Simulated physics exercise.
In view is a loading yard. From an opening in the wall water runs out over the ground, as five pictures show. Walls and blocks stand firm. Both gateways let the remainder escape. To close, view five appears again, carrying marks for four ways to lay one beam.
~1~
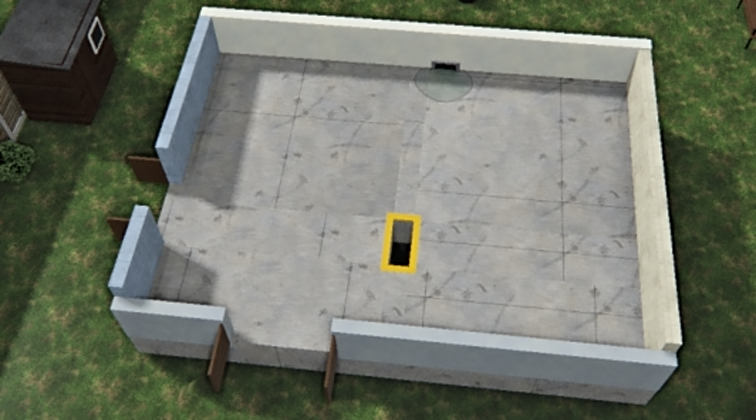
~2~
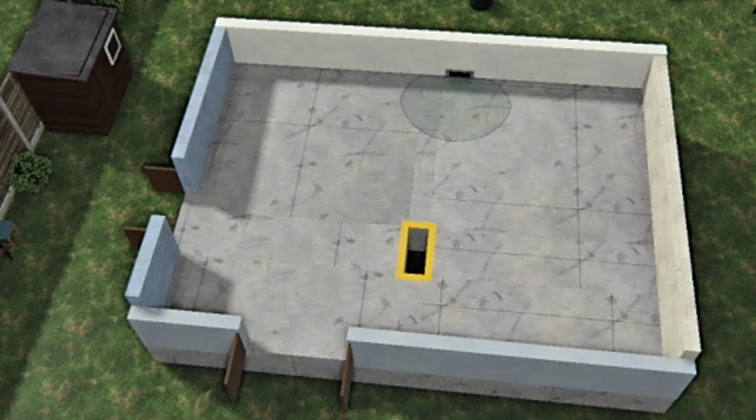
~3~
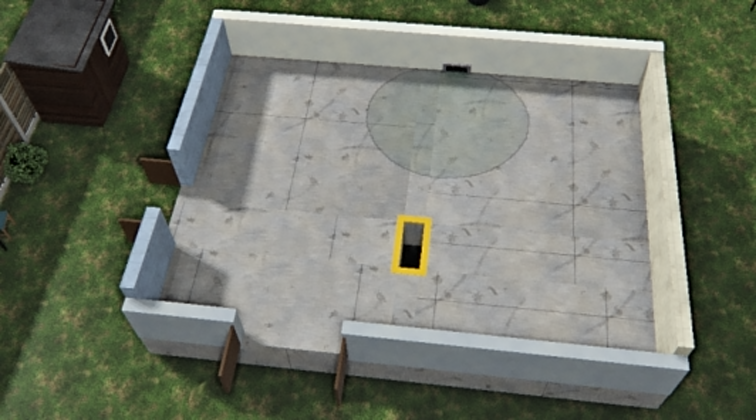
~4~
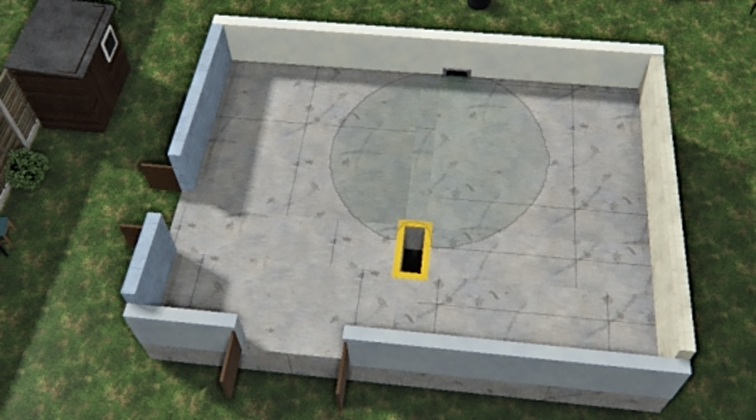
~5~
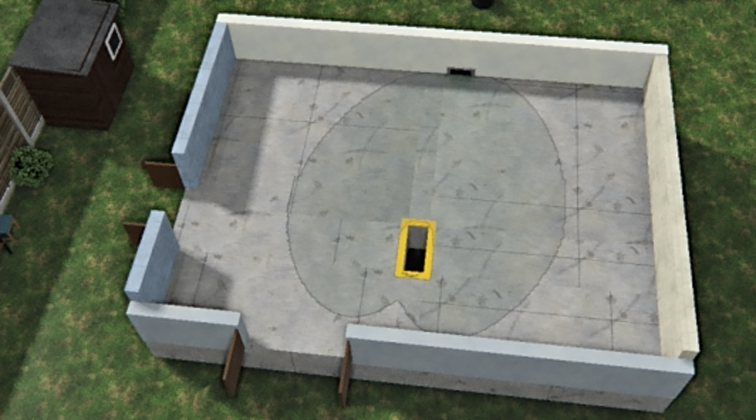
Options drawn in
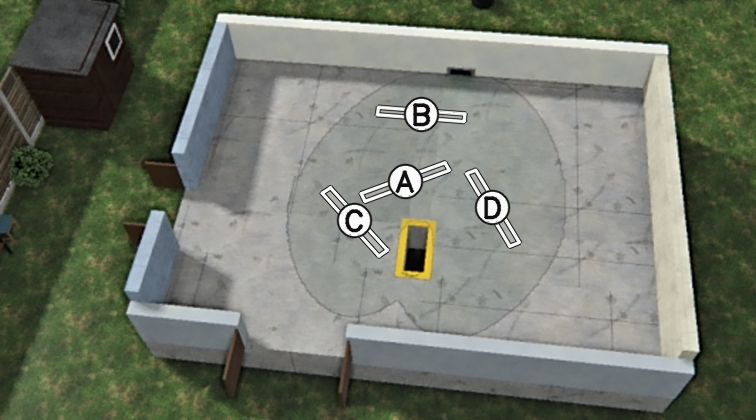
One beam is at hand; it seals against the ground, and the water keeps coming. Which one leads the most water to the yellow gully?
Take C.
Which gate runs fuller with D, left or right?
The right one.
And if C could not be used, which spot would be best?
Spot D.
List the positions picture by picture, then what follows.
In the first frame, outfall at (446, 66); yellow gully at (401, 243); open gate at (173, 212); open gate at (285, 334); 1 % of the ground under water, visible out to (421, 89); yellow gully still dry.
In the second frame, 5 % of the ground under water, visible out to (458, 137); yellow gully still dry.
In the third frame, 12 % of the ground under water, visible out to (394, 161); yellow gully still dry.
In the fourth frame, 22 % of the ground under water, visible out to (436, 242); yellow gully still dry.
In the fifth frame, 36 % of the ground under water, visible out to (338, 305); yellow gully taking water.
In white, A from (363, 197) to (447, 166); B from (377, 111) to (464, 117); C from (326, 190) to (383, 253); D from (471, 171) to (514, 244).
If A is chosen, about 12 % of the stream goes into the yellow gully, about 82 % out by the gates.
If B is chosen, about 10 % of the stream goes into the yellow gully, about 85 % out by the gates.
If C is chosen, about 48 % of the stream goes into the yellow gully, about 43 % out by the gates.
If D is chosen, about 22 % of the stream goes into the yellow gully, about 71 % out by the gates.
